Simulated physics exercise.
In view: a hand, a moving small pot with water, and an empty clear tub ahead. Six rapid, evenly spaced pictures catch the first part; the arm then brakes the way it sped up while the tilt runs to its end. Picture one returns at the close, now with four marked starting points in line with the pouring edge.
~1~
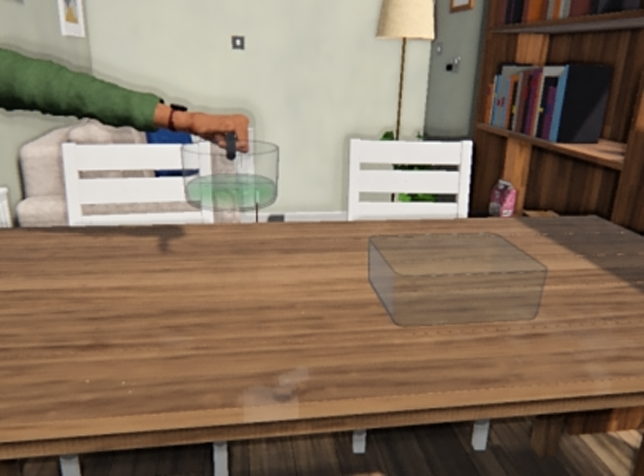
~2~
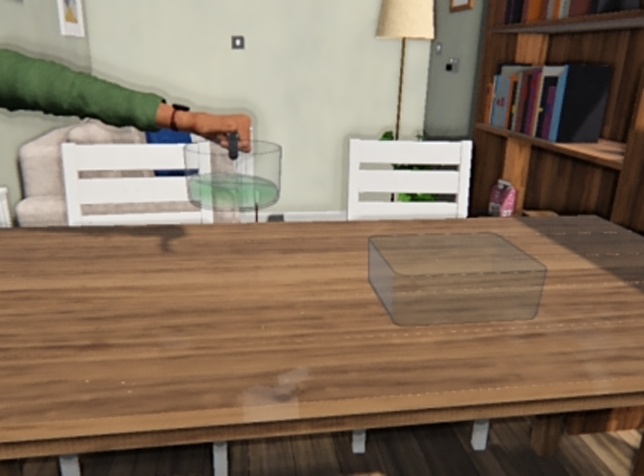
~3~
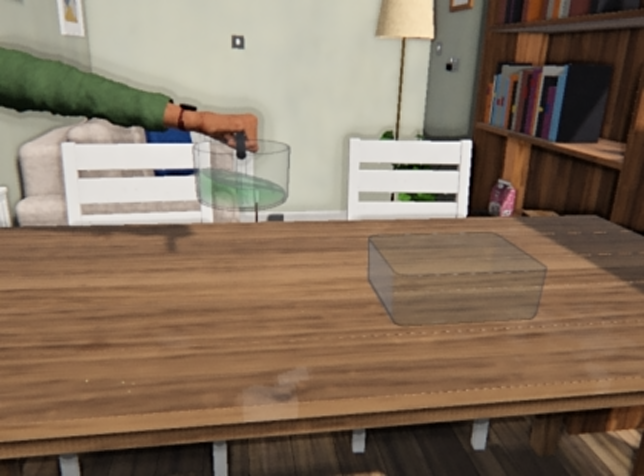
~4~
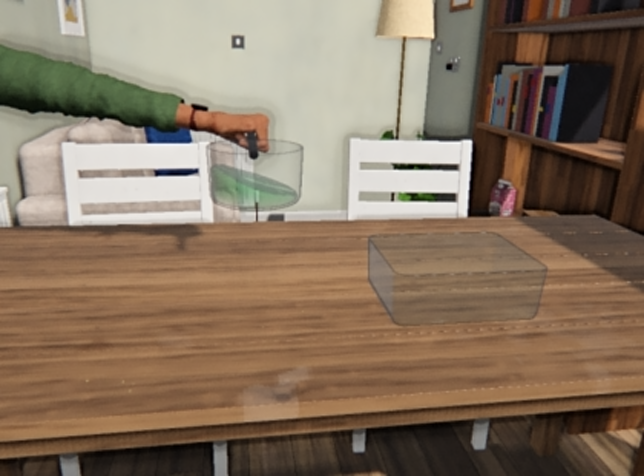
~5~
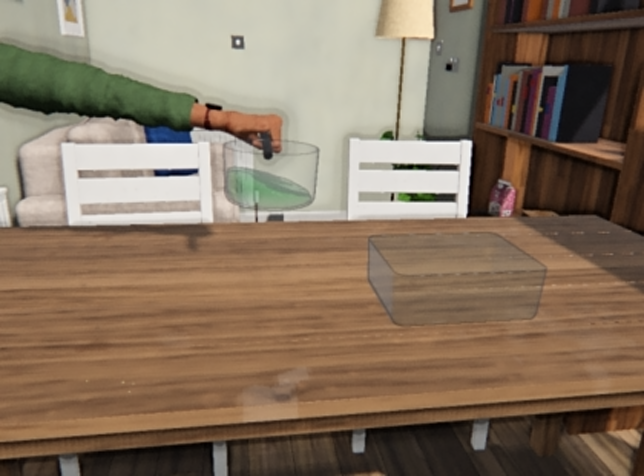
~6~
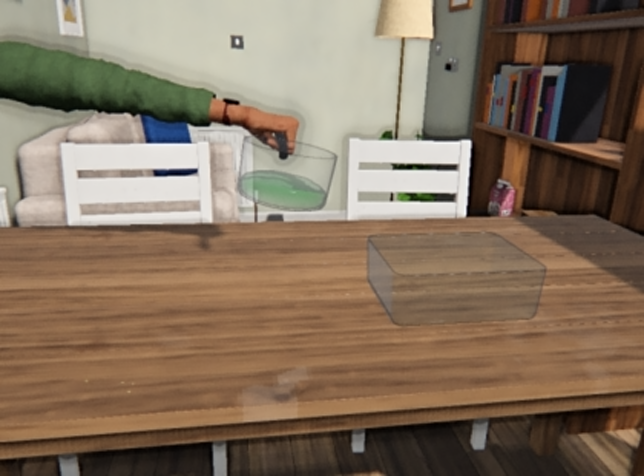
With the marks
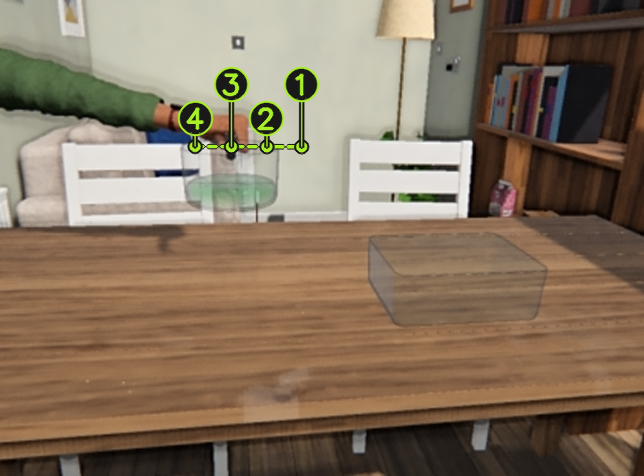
An arm in a green sleeve carried a small clear pot of greenish water slowly rightward above a wooden table with an empty clear tub on it, then tilted the pot slightly.
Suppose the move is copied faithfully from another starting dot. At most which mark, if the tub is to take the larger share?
1 will do.
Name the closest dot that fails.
That is dot 2.
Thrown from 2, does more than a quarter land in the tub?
Yes, clearly.
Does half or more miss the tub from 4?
Yes, that goes wrong.
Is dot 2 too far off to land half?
Yes.
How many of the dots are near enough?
One.
On the marked copy, 1 at (301, 146); 2 at (266, 146); 3 at (231, 146); 4 at (195, 146).
With 1, about 76 % lands in the tub, 16 % falls short and 8 % goes beside or beyond.
With 2, about 32 % lands in the tub, 64 % falls short and 4 % goes beside or beyond.
With 3, about 1 % lands in the tub, 99 % falls short.
With 4, about 0 % lands in the tub, 100 % falls short.
